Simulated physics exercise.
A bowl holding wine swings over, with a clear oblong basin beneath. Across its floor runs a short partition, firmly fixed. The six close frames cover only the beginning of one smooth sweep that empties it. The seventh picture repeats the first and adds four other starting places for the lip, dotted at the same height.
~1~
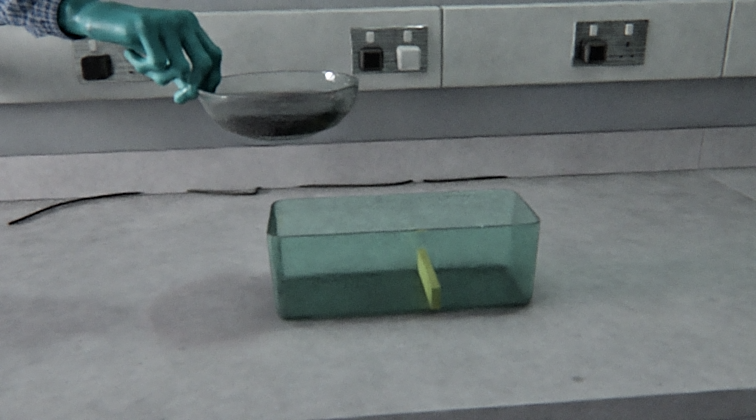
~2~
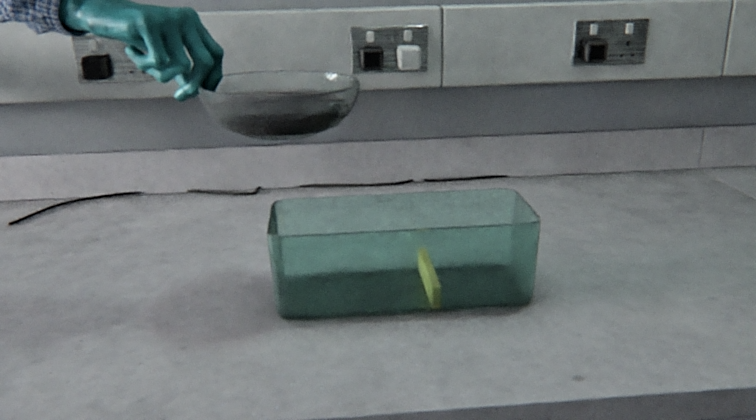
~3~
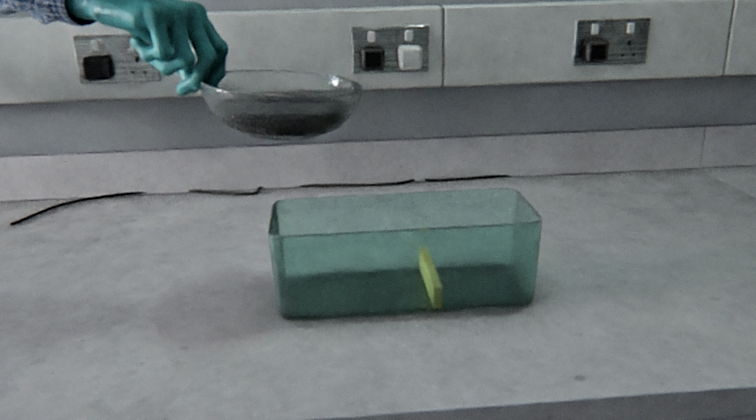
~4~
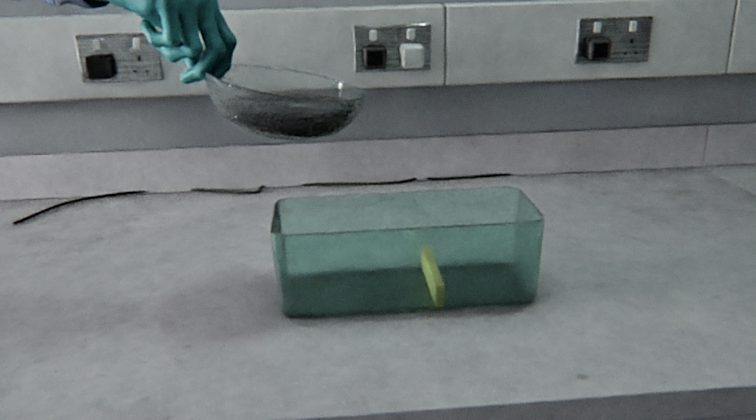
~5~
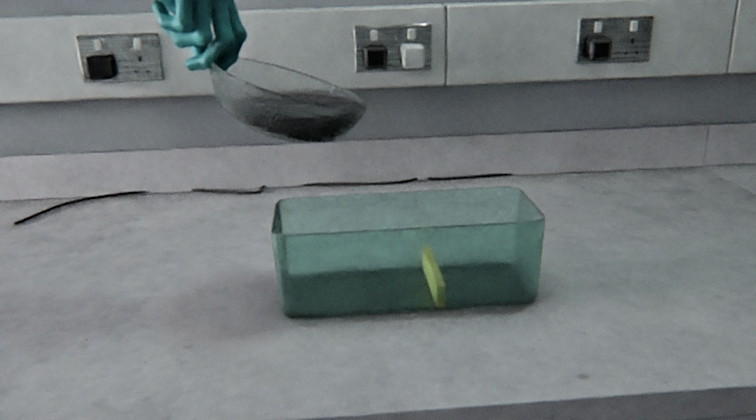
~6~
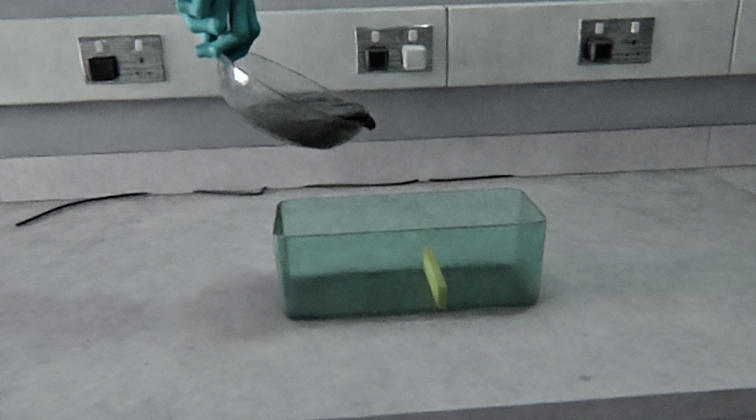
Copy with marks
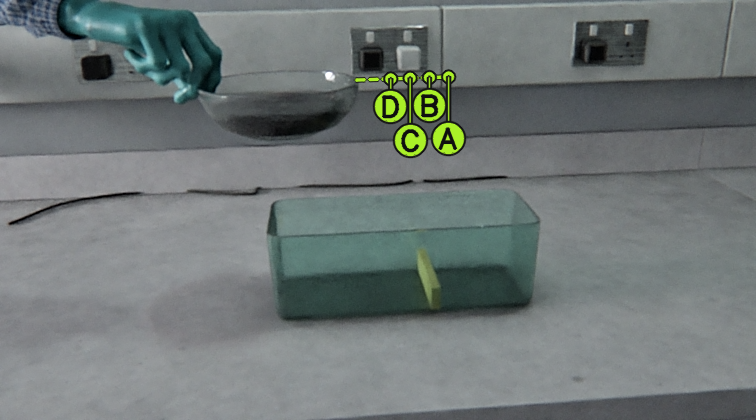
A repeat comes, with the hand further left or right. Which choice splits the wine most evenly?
Best: D.
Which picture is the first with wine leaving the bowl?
In picture 6.
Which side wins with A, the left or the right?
The right one.
On the marked copy, A at (448, 76); B at (429, 77); C at (410, 78); D at (390, 78).
For dot A, about 15 % ends left of the wall and 85 % right of it.
For dot B, about 24 % ends left of the wall and 75 % right of it.
For dot C, about 33 % ends left of the wall and 66 % right of it.
For dot D, about 50 % ends left of the wall and 49 % right of it.
